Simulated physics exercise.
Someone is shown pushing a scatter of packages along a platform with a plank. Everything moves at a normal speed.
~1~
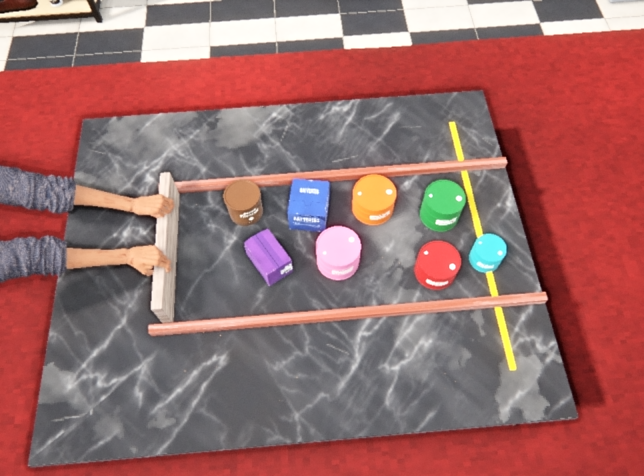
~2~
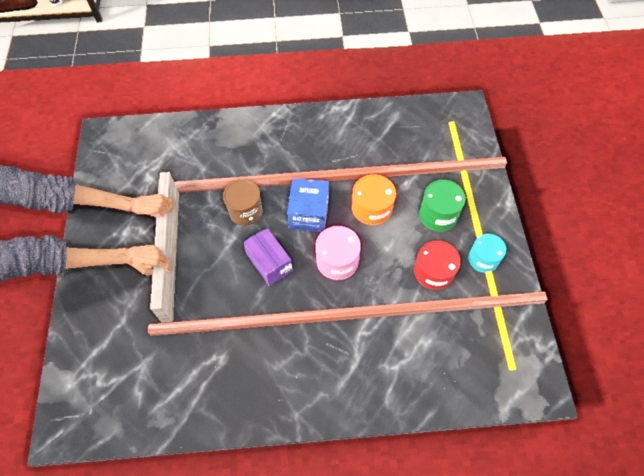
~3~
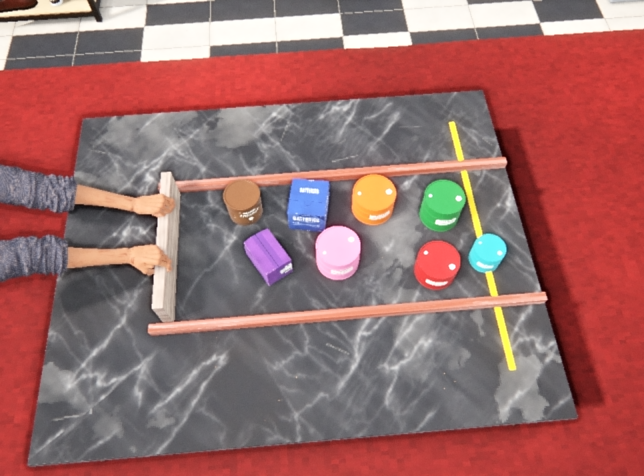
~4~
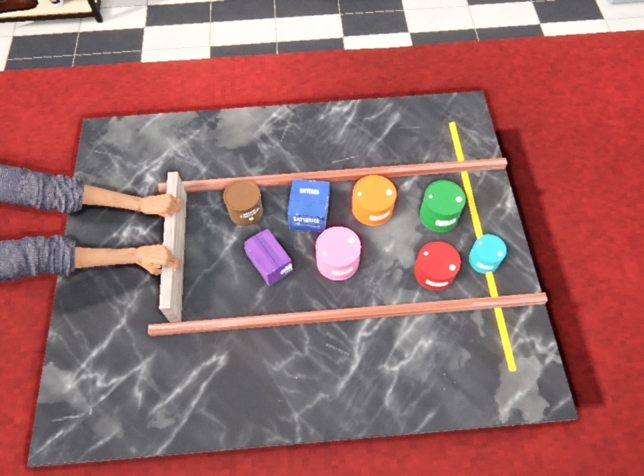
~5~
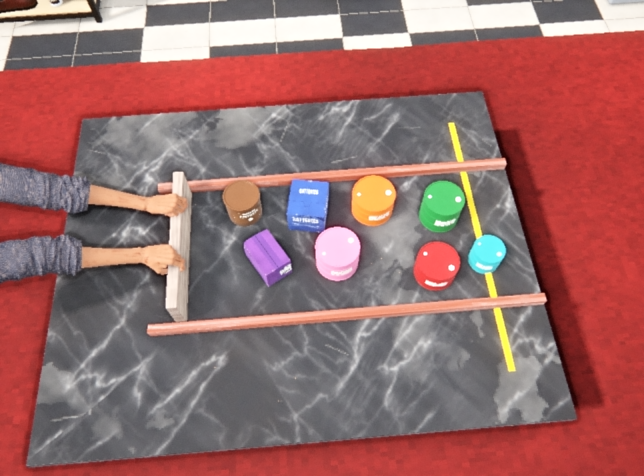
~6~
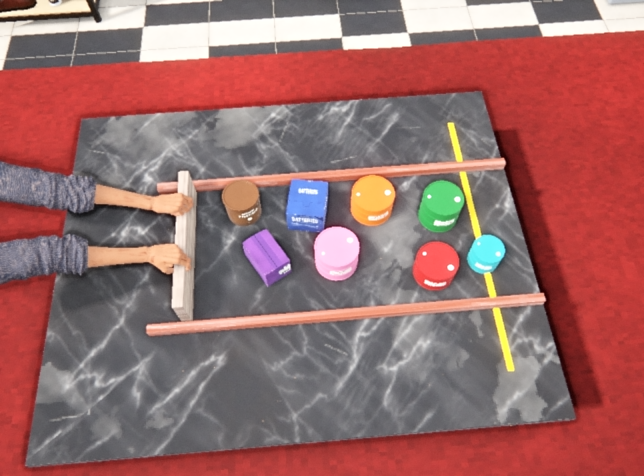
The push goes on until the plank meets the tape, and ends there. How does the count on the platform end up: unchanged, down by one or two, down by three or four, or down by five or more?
It ends down by five or more.
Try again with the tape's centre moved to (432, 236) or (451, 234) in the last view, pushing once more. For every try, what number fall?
In order, 1 then 3.
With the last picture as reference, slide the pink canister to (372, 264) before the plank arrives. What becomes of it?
Put there, it simply leaves the top.
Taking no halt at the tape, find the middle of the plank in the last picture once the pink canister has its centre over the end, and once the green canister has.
Roughly (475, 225); roughly (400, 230).
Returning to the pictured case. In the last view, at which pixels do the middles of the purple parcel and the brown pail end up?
The purple parcel at (497, 236), the brown pail at (488, 184).
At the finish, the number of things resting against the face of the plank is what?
At rest, 2 are in contact.
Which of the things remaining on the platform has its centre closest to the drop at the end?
Red canister.
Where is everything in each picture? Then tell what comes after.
The first frame shows turquoise canister (487, 253); green canister (442, 206); red canister (437, 265); plank (167, 246); tape (479, 231).
The second frame shows green canister (442, 206); plank (166, 246).
The third frame shows red canister (437, 265); purple parcel (268, 257).
The fourth frame shows turquoise canister (487, 254); orange canister (374, 201).
The fifth frame shows green canister (441, 207); pink canister (338, 254).
The sixth frame shows turquoise canister (486, 254); green canister (441, 207); red canister (436, 266); plank (186, 245); tape (477, 232).
Early on, none off yet; turquoise canister at rest near (486, 254); green canister at rest near (441, 207); red canister at rest near (436, 266).
A while later, none off yet; turquoise canister at rest near (489, 254); green canister travelled well along near (508, 212); red canister travelled about its own width near (467, 277).
Finally, the number that fall off is five or more; lost, blue box, pink canister, orange canister, green canister and turquoise canister.
